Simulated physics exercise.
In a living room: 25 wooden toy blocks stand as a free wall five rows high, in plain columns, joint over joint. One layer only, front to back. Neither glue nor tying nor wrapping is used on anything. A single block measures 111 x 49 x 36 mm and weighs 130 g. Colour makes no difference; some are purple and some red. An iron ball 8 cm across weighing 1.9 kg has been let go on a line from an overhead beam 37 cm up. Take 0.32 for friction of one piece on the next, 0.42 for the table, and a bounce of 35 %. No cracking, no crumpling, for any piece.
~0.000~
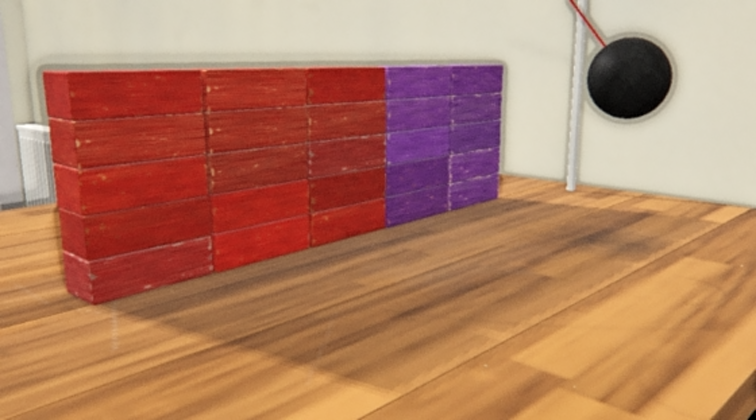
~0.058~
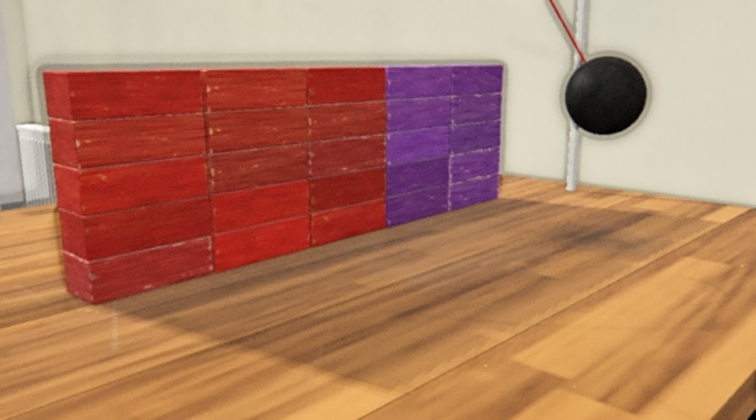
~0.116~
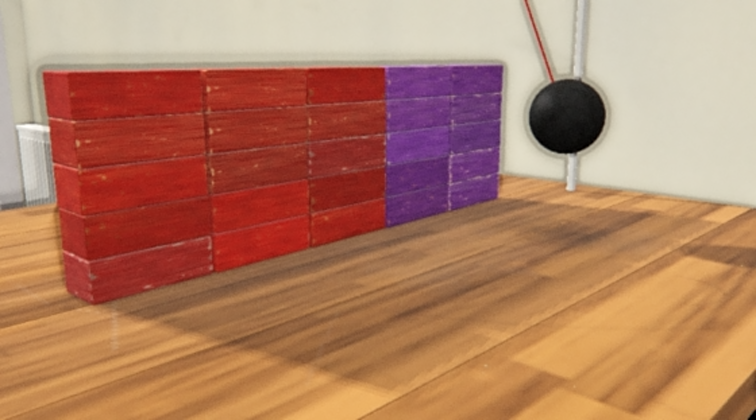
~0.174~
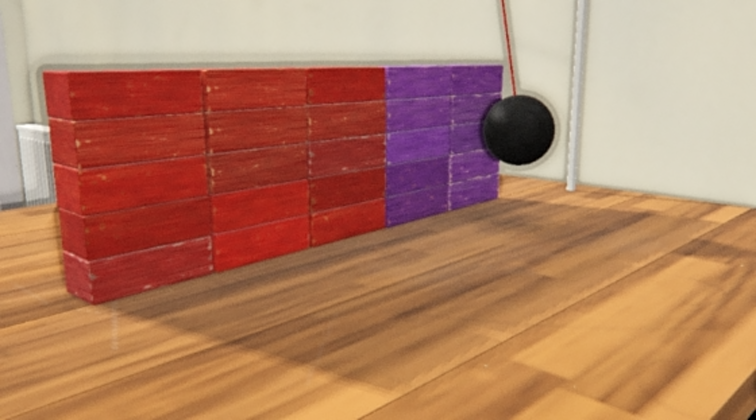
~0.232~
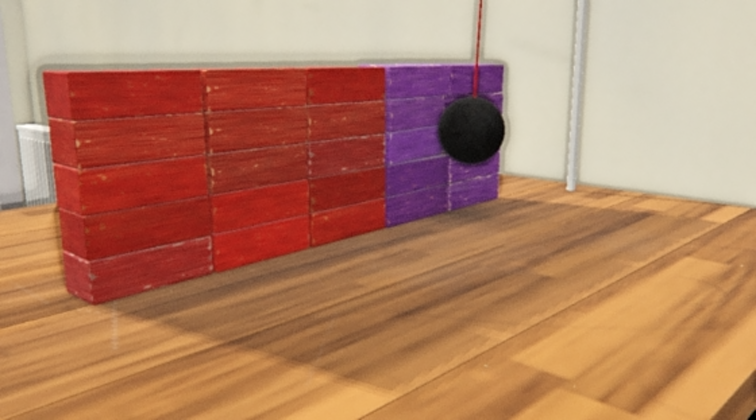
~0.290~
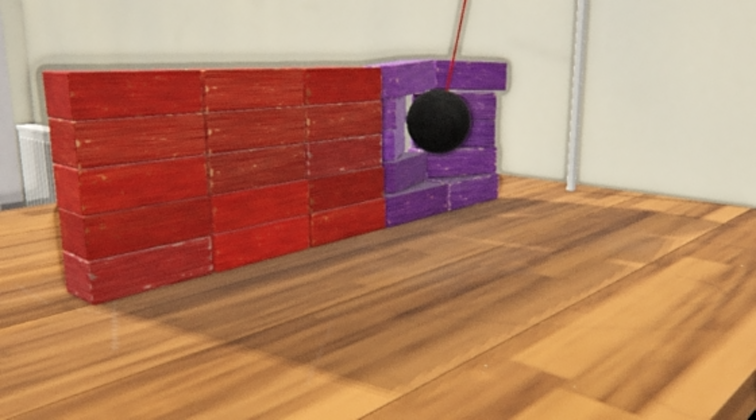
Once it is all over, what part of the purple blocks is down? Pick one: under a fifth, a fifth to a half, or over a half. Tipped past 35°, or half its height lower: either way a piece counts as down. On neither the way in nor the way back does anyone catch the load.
Over a half.
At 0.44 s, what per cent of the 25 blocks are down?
20 per cent.
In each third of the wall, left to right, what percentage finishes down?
Left 0 %, middle 0 %, right 60 %.
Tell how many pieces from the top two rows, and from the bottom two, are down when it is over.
I count 4 from the top and 0 from the bottom.
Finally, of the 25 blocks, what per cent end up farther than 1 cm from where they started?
Answer: 30 %.
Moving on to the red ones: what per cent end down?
Of the red ones, 0 in a hundred finish down.
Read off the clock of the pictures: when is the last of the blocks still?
Close to 1.5 seconds, I'd say.
After 0.35 s, line 23° past plumb; none of the 10 purple blocks down (0 of 25 in all colours); top purple block leaning 10°.
After 0.44 s, line 31° past plumb; 5 of the 10 purple blocks down (5 of 25 in all colours); top purple block leaning 29°.
After 0.60 s, line 23° past plumb; 6 of the 10 purple blocks down (6 of 25 in all colours); top purple block on its side.
After 0.90 s, line 25° before plumb; 6 of the 10 purple blocks down (6 of 25 in all colours); top purple block on its side.
At rest (1.5 s), line 31° past plumb; 6 of the 10 purple blocks down (6 of 25 in all colours); top purple block on its side; top red block unmoved. That is 60 per cent. As the last picture would show them, middles, top purple block near (434, 160), top red block near (125, 93).
